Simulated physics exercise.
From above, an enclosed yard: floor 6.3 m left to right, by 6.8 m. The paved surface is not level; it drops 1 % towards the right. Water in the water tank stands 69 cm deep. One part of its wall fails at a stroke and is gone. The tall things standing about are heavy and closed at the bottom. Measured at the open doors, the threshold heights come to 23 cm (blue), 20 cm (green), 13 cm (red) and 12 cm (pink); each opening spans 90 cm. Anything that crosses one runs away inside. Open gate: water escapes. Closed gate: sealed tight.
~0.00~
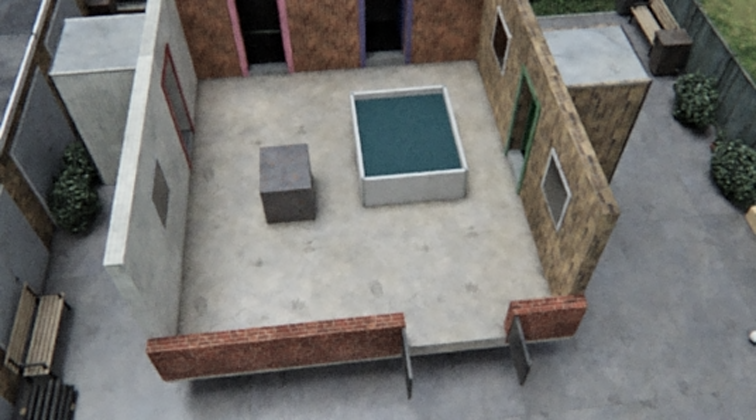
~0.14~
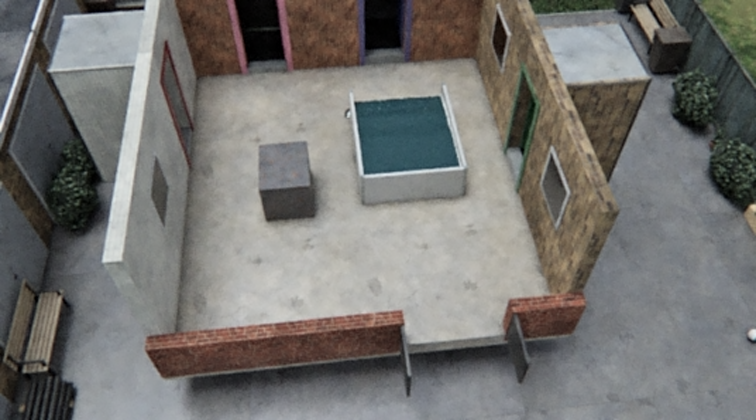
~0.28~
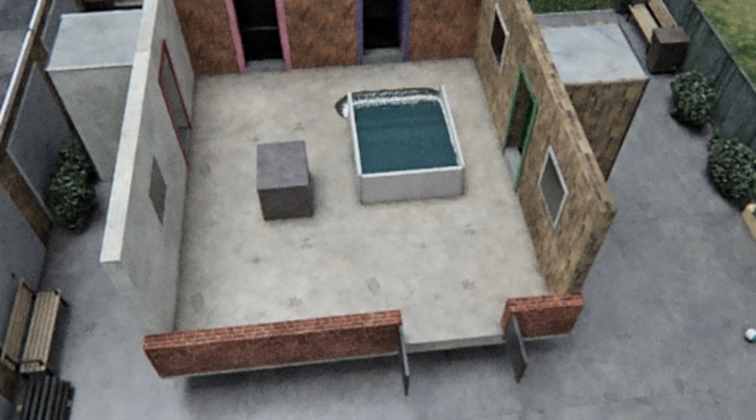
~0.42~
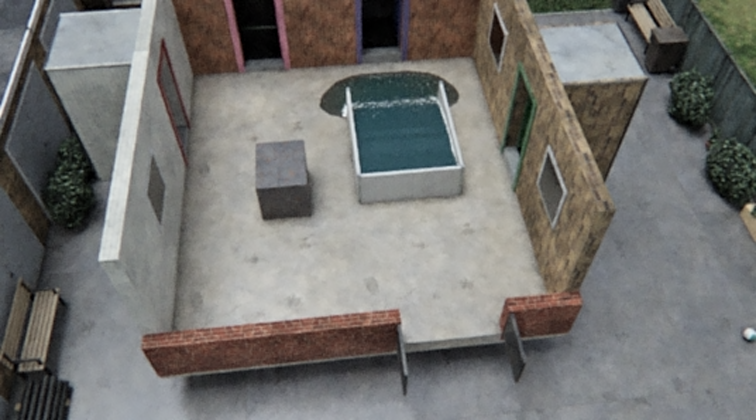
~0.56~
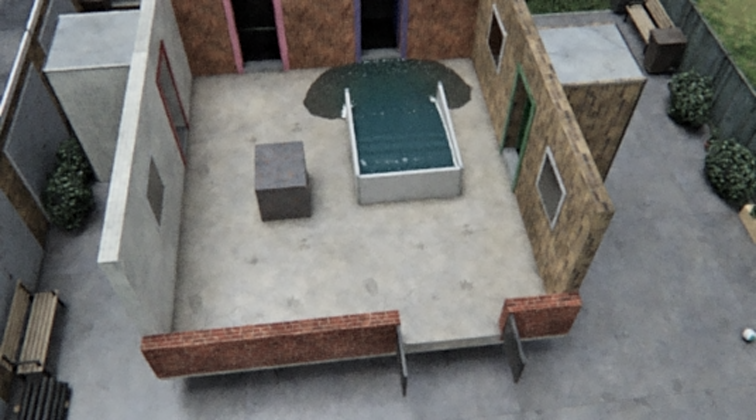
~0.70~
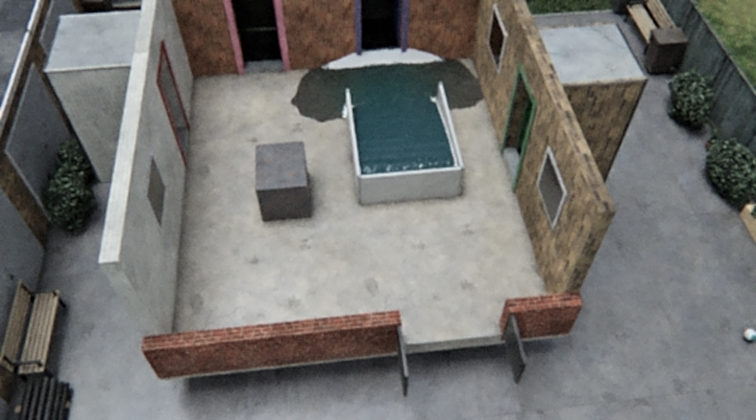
To begin with, a white-walled tank of still, dark green water stands in an enclosed yard beside a grey block. Its far wall vanishes and water pours out through the gap with white froth. The water fans across the pale floor towards the back doorways, spreading wider to both sides.
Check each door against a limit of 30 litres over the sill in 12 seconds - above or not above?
Check: Blue door above; green door not above; red door not above; pink door not above.
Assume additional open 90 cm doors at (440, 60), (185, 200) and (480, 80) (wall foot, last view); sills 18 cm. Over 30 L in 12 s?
The first one exceeds it, the second one doesn't reach it, and the third one exceeds it.
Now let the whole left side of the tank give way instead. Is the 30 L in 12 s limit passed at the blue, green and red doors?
Then it goes blue fine, green fine, red too high.
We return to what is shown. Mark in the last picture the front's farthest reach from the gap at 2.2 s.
Somewhere about (193, 80).
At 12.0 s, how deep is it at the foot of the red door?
About 2.5 cm.
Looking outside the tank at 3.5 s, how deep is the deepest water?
I'd say near 29 centimetres.
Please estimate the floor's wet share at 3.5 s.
50 %.
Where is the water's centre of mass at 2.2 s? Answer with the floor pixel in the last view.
(388, 109).
After 1.4 s water covers 15 % of the floor and is deepest (46 cm) near (471, 61); blue door 44 cm at the sill, 77 L in, green door not reached, red door not reached, pink door 7 cm at the sill, 0 L in.
After 2.2 s water covers 25 % of the floor and is deepest (48 cm) near (464, 62); blue door 40 cm at the sill, 182 L in, green door not reached, red door not reached, pink door 12 cm at the sill, 0 L in.
After 3.5 s water covers 50 % of the floor and is deepest (29 cm) near (465, 67); blue door 23 cm at the sill, 237 L in, green door 5 cm at the sill, 0 L in, red door 13 cm at the sill, 0 L in, pink door 9 cm at the sill, 0 L in.
After 7.0 s water covers 85 % of the floor and is deepest (18 cm) near (549, 307); blue door 9 cm at the sill, 239 L in, green door 6 cm at the sill, 0 L in, red door 7 cm at the sill, 1 L in, pink door 8 cm at the sill, 0 L in.
After 12.0 s water covers 95 % of the floor and is deepest (10 cm) near (508, 208); blue door 8 cm at the sill, 239 L in, green door 6 cm at the sill, 0 L in, red door 3 cm at the sill, 1 L in, pink door 4 cm at the sill, 0 L in.
